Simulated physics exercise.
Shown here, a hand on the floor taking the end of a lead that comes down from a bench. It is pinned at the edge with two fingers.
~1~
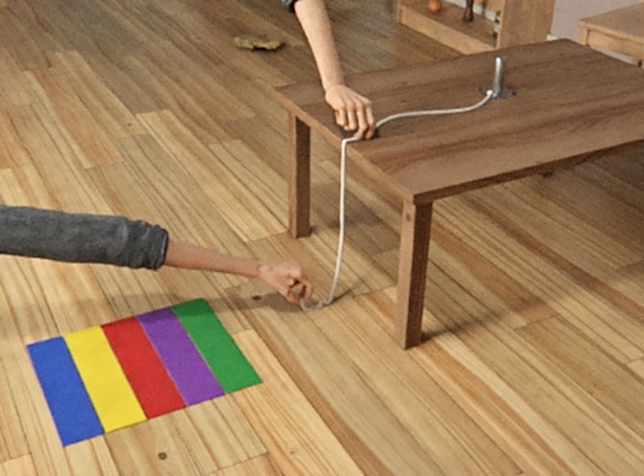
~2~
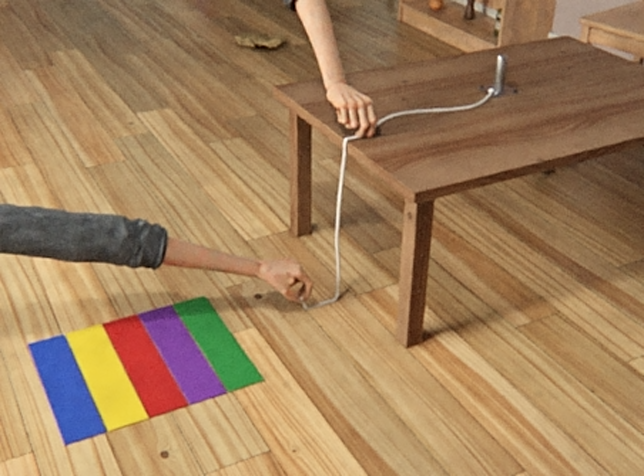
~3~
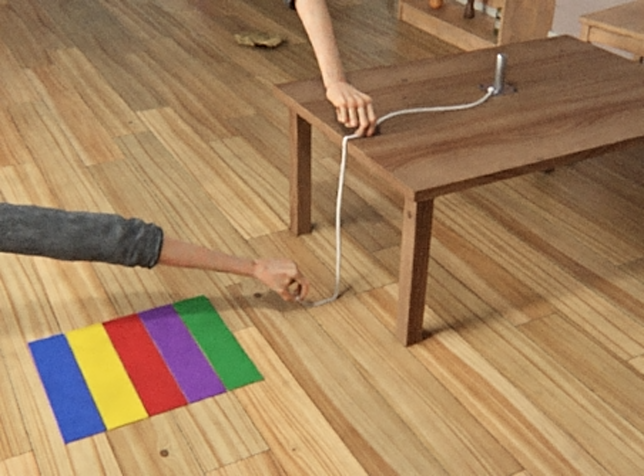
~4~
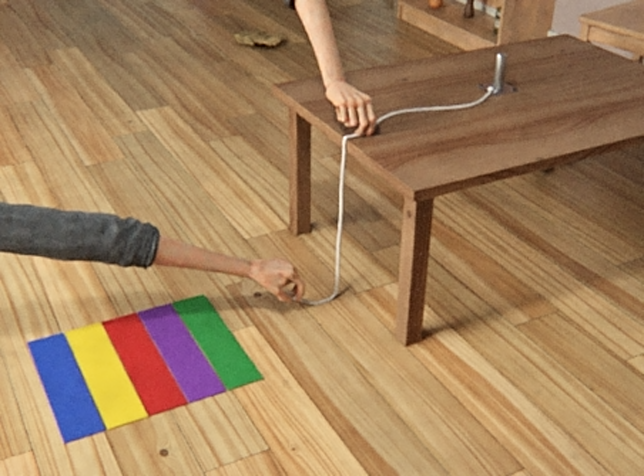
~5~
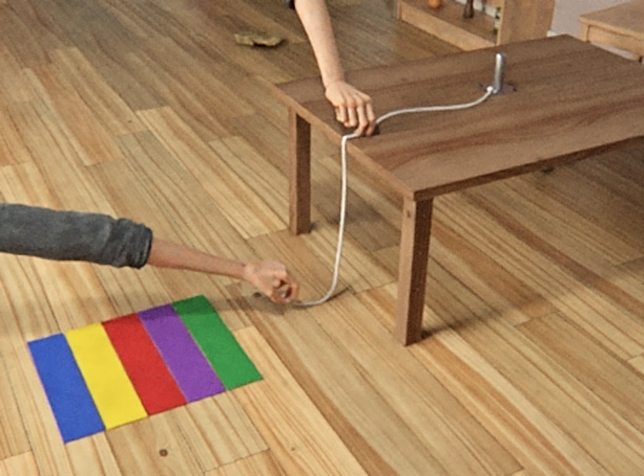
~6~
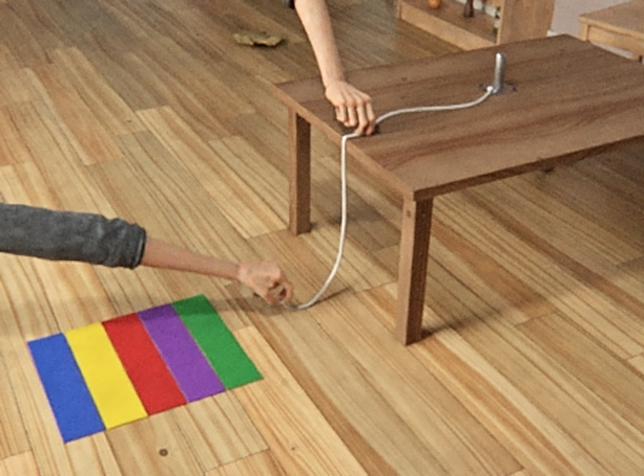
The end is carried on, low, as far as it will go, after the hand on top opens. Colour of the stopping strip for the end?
Purple.
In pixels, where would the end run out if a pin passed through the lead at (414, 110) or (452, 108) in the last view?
(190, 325); (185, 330).
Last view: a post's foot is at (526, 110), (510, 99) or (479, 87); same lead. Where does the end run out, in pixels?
The spots are near (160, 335), (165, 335) and (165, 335).
Early on, end near (237, 314); short of the strips.
Midway, end near (200, 325); over green.
At the end of the slack, end near (178, 332); over purple. It gets as far as the purple strip.
